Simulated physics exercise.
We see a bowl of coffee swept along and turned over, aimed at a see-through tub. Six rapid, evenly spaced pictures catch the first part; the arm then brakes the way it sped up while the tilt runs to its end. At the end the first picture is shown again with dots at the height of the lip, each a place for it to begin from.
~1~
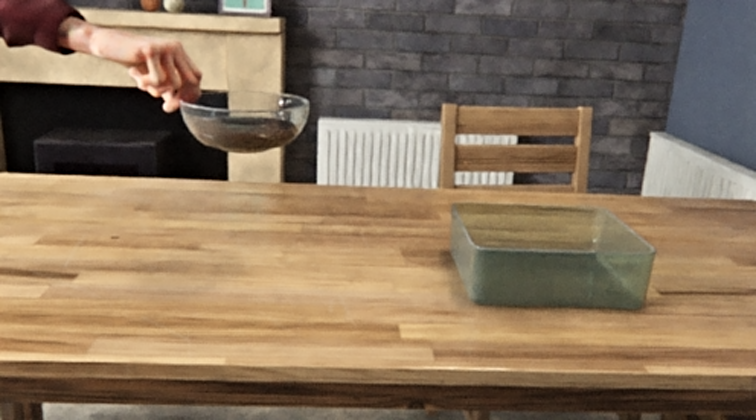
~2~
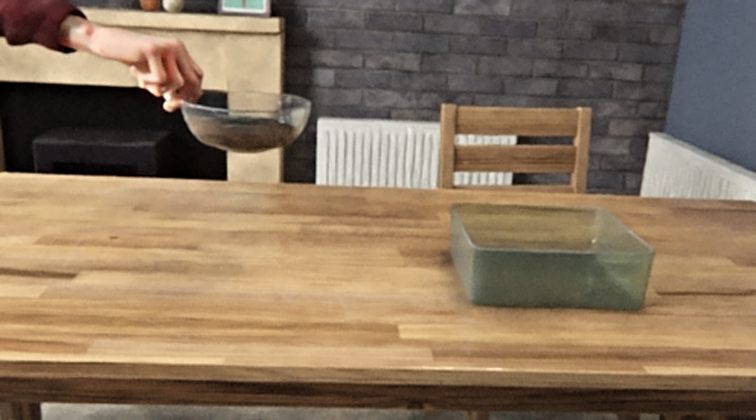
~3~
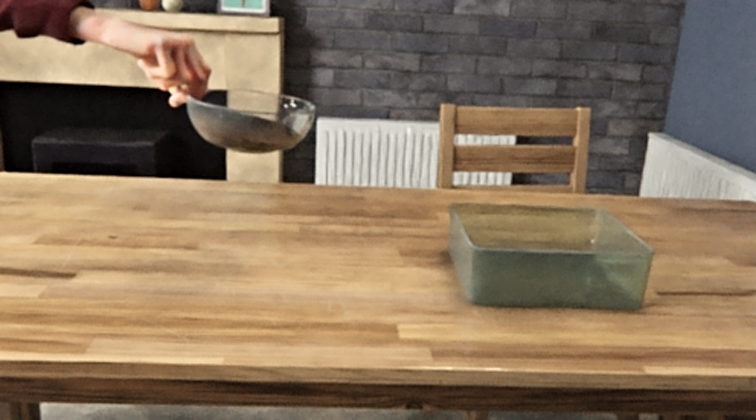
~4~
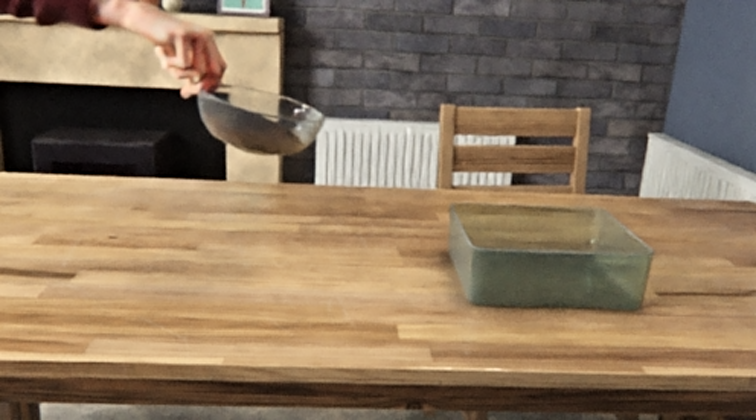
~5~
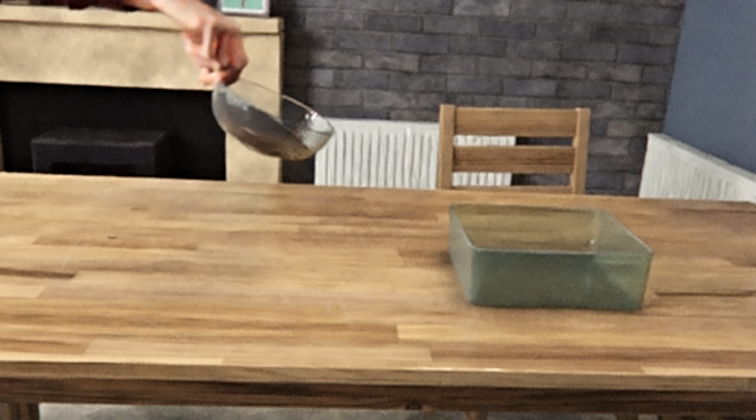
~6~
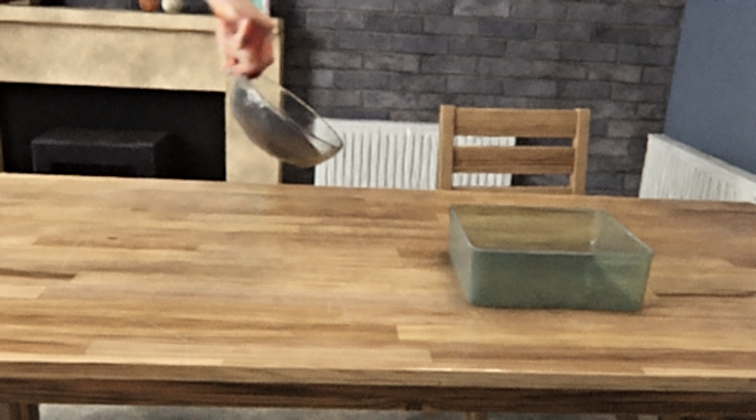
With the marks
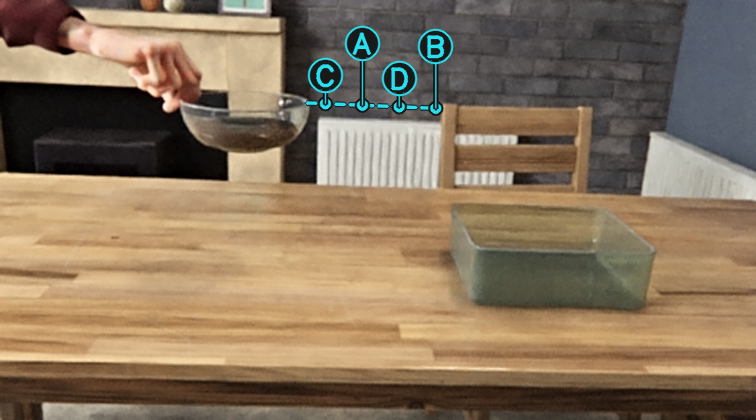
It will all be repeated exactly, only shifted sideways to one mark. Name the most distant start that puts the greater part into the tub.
The limit is A.
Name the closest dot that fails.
It is C.
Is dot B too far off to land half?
No, that is safe.
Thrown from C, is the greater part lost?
Yes, that goes wrong.
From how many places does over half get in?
Three of them.
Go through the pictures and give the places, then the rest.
The first frame shows upright, lip at (307, 103); tub from (468, 301) to (642, 306); nothing has left yet.
The second frame shows upright, lip at (308, 103); nothing has left yet.
The third frame shows tipped about 4°, lip at (314, 108); nothing has left yet.
The fourth frame shows tipped about 12°, lip at (323, 117); nothing has left yet.
The fifth frame shows tipped about 23°, lip at (333, 129); nothing has left yet.
The sixth frame shows tipped about 35°, lip at (342, 144); nothing has left yet.
On the marked copy, A at (362, 105); B at (435, 108); C at (325, 103); D at (399, 106).
Choosing A, about 76 % lands in the tub, 9 % falls short and 15 % goes beside or beyond.
Choosing B, about 71 % lands in the tub, 6 % falls short and 23 % goes beside or beyond.
Choosing C, about 13 % lands in the tub, 82 % falls short and 6 % goes beside or beyond.
Choosing D, about 72 % lands in the tub, 3 % falls short and 25 % goes beside or beyond.
